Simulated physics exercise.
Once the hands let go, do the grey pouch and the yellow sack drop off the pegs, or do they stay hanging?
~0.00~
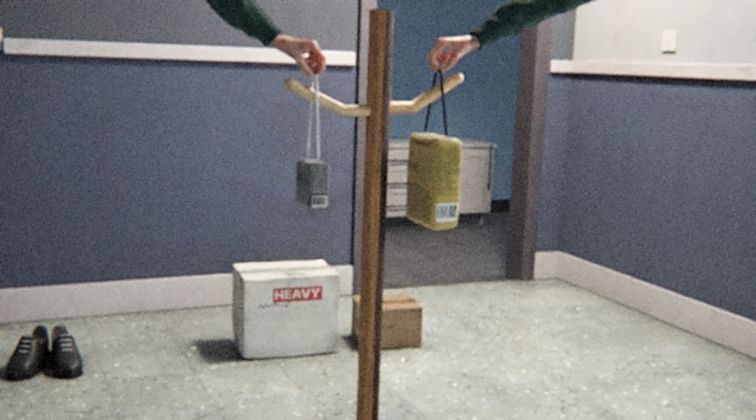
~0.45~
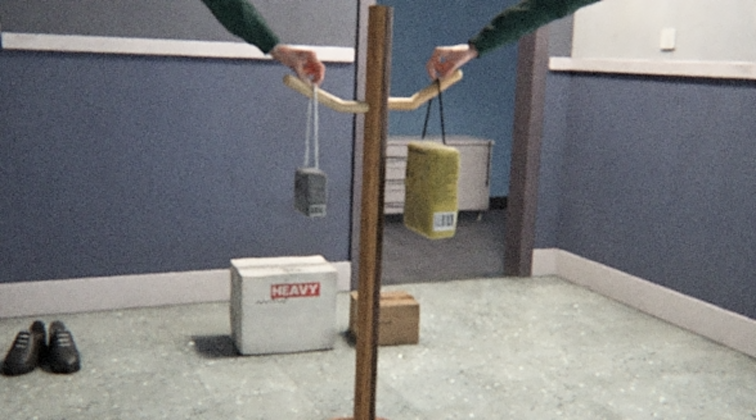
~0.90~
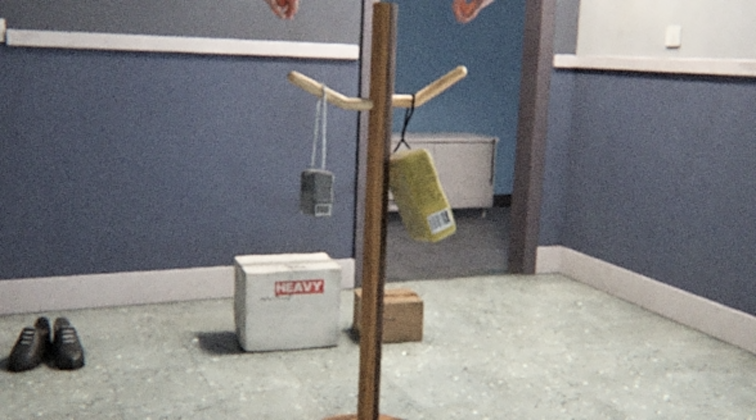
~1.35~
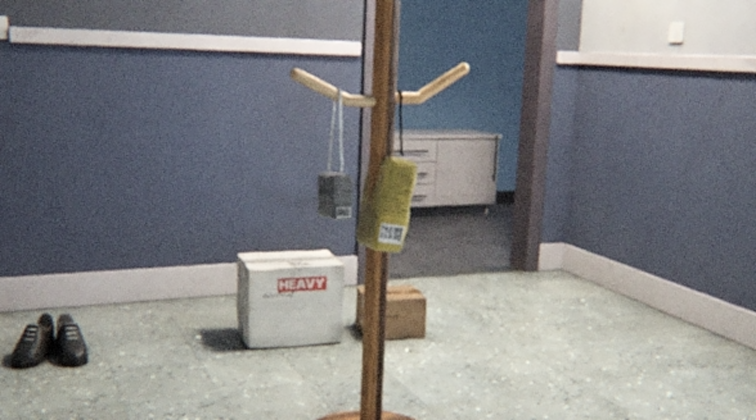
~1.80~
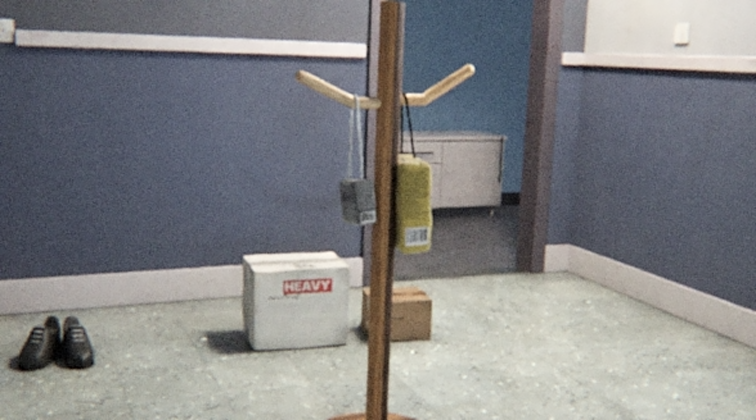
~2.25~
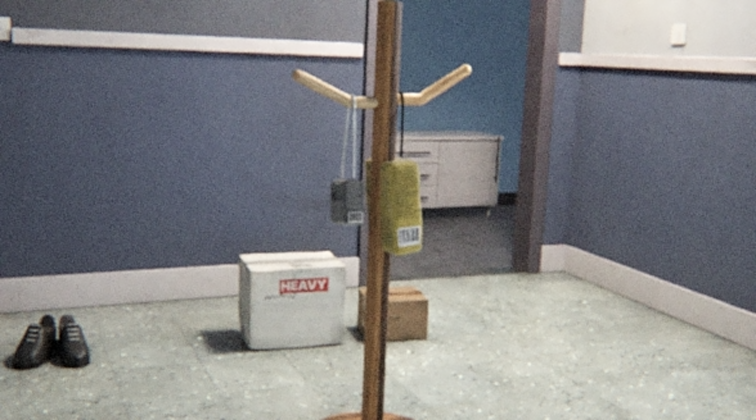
Both stay hanging. The grey pouch and the yellow sack slide in towards the post and sway, but each remains on its peg.
Two hands in dark green sleeves reach in from the upper left and right, holding a small grey pouch and a larger yellow sack by their loops at a wooden coat stand. A slightly swaying view faces the stand in a blue-walled room, with black shoes, a white box and a brown box on the floor. The hands lower the loops onto the sloping pegs, let go and draw away. Both loops slide inward towards the post, and the yellow sack tilts and swings left, then right. Finally, both still hang close to the post.
